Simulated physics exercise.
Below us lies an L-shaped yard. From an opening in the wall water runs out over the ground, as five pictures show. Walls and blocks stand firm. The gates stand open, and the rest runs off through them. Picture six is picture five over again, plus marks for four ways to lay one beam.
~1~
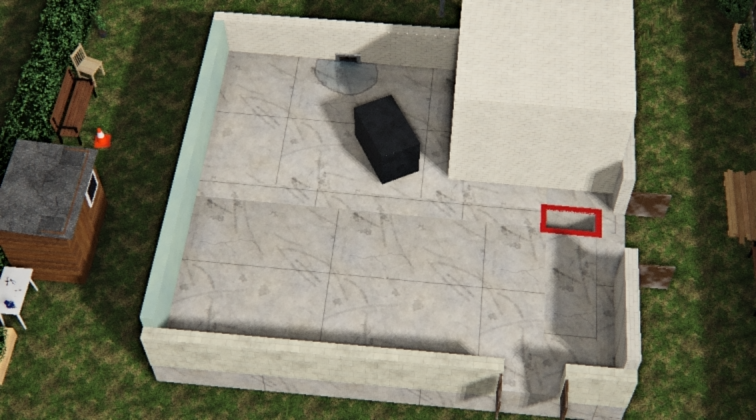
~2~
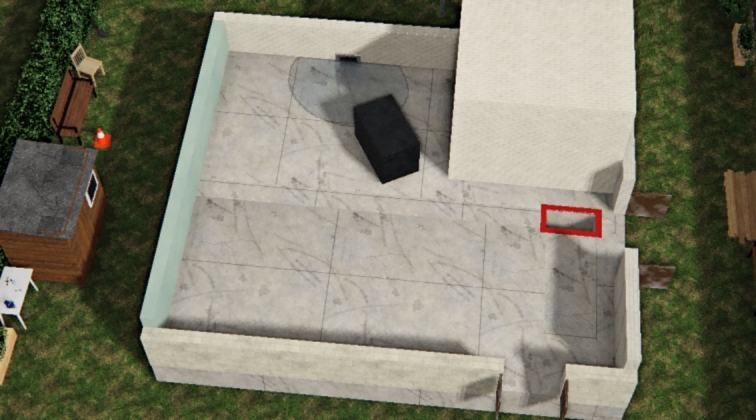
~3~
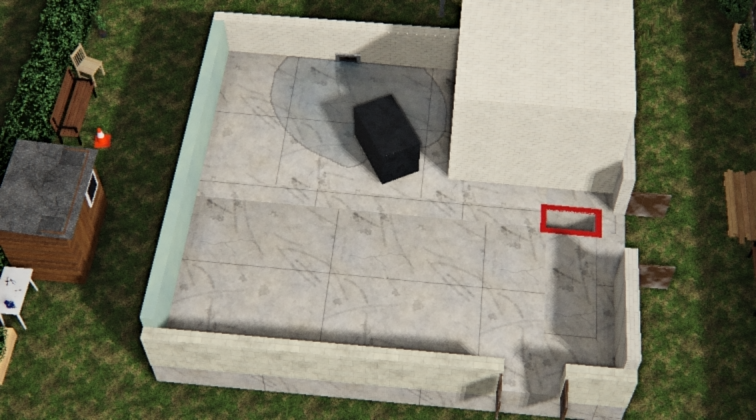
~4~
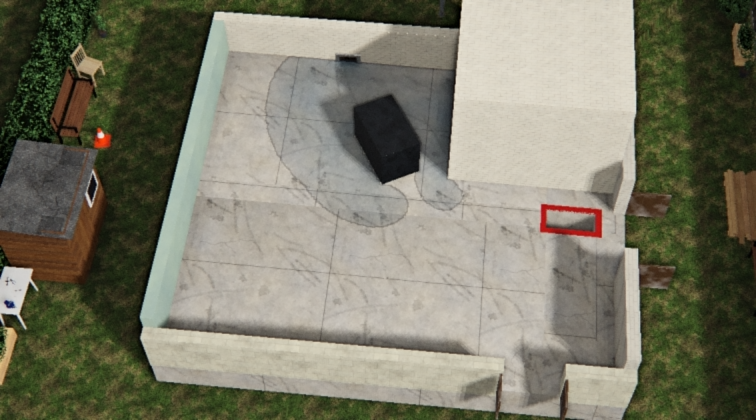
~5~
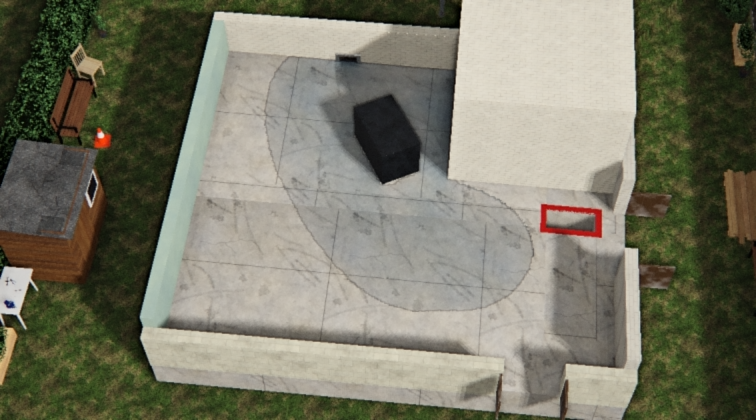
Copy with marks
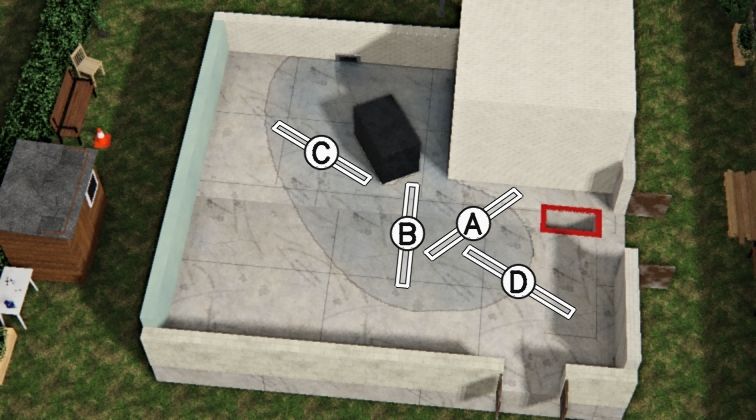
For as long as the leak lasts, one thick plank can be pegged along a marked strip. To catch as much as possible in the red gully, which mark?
Take A.
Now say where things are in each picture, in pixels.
Outfall at (348, 58); red gully at (571, 221); open gate at (530, 382); open gate at (613, 246); front seen at (374, 83), 2 % of the ground wet; red gully still dry, in the first picture.
Front seen at (346, 124), 7 % of the ground wet; red gully still dry, in the second picture.
Front seen at (442, 128), 15 % of the ground wet; red gully still dry, in the third picture.
Front seen at (456, 199), 24 % of the ground wet; red gully still dry, in the fourth picture.
Front seen at (502, 293), 40 % of the ground wet; red gully still dry, in the fifth picture.
On the marked copy, A from (428, 255) to (517, 192); B from (402, 285) to (412, 184); C from (276, 125) to (367, 180); D from (467, 250) to (571, 313).
With A, about 15 % of the stream goes into the red gully, about 81 % out by the gates.
With B, about 4 % of the stream goes into the red gully, about 96 % out by the gates.
With C, about 2 % of the stream goes into the red gully, about 95 % out by the gates.
With D, about 3 % of the stream goes into the red gully, about 97 % out by the gates.
